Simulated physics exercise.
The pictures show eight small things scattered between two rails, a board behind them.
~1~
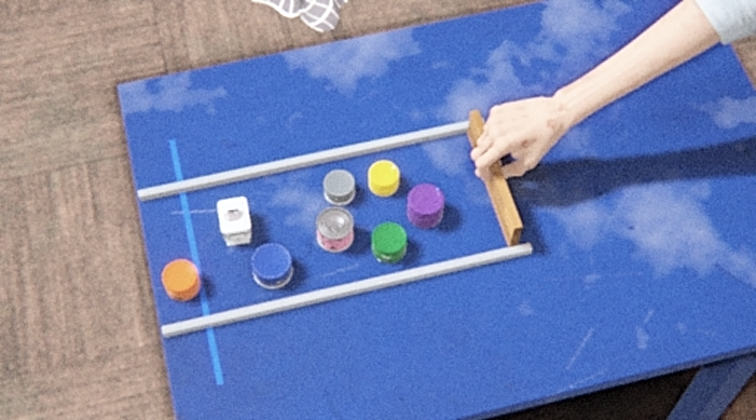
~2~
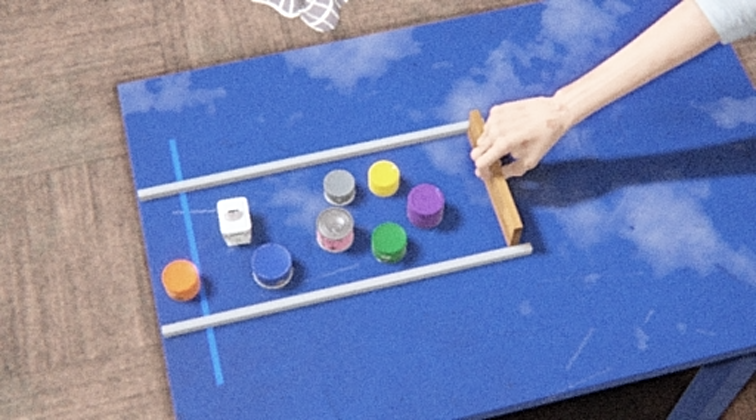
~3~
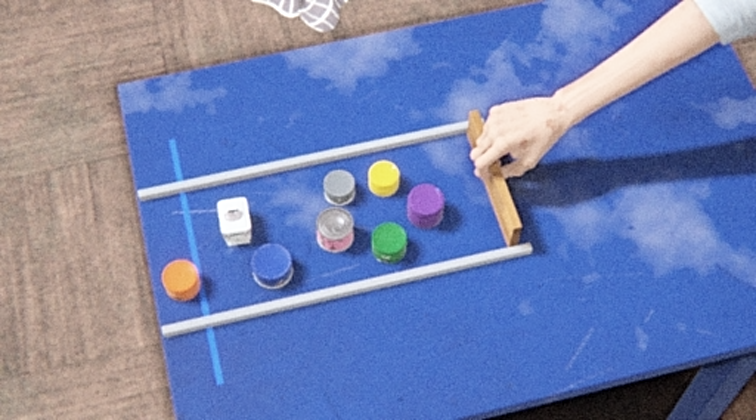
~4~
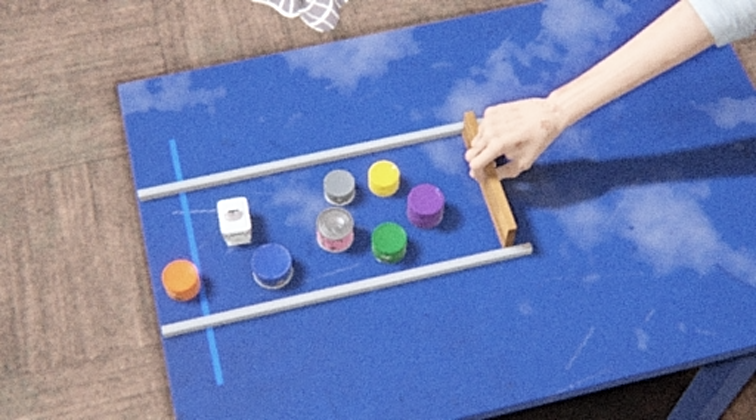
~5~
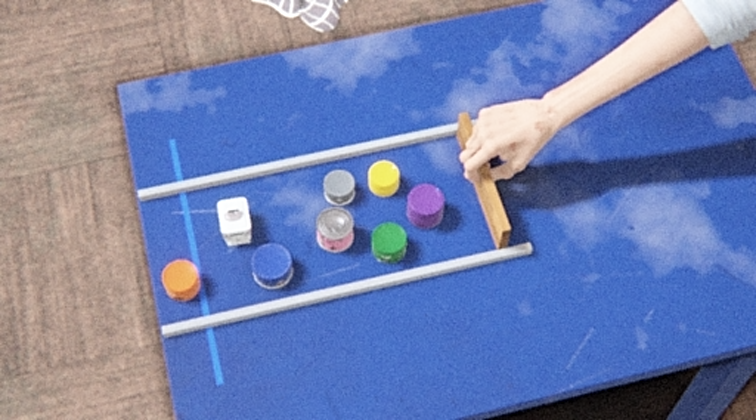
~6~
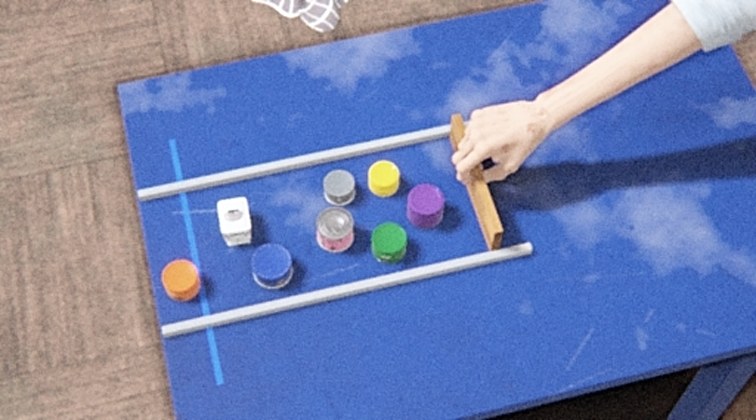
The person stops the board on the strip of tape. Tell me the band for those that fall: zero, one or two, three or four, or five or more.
In the end the number that fall off is three or four.
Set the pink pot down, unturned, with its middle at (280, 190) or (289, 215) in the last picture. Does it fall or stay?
In turn it holds on; does not fall.
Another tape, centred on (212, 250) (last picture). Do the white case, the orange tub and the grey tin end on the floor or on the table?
The white case holds on; the orange tub comes down; the grey tin remains up.
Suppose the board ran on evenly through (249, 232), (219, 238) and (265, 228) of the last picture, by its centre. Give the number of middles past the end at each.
In that order 0, 1 and 0.
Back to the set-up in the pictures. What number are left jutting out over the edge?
That would be 1.
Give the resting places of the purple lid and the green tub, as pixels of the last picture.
The purple lid at (177, 259), the green tub at (184, 291).
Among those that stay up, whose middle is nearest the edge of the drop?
That is the white case.
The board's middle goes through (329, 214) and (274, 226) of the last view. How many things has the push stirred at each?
By then 6, and 7.
A little later, none off yet; orange tub at rest near (182, 281); white case at rest near (235, 221); blue pot at rest near (272, 266).
When it is over, the number that fall off is three or four; down, pink pot, blue pot and orange tub.
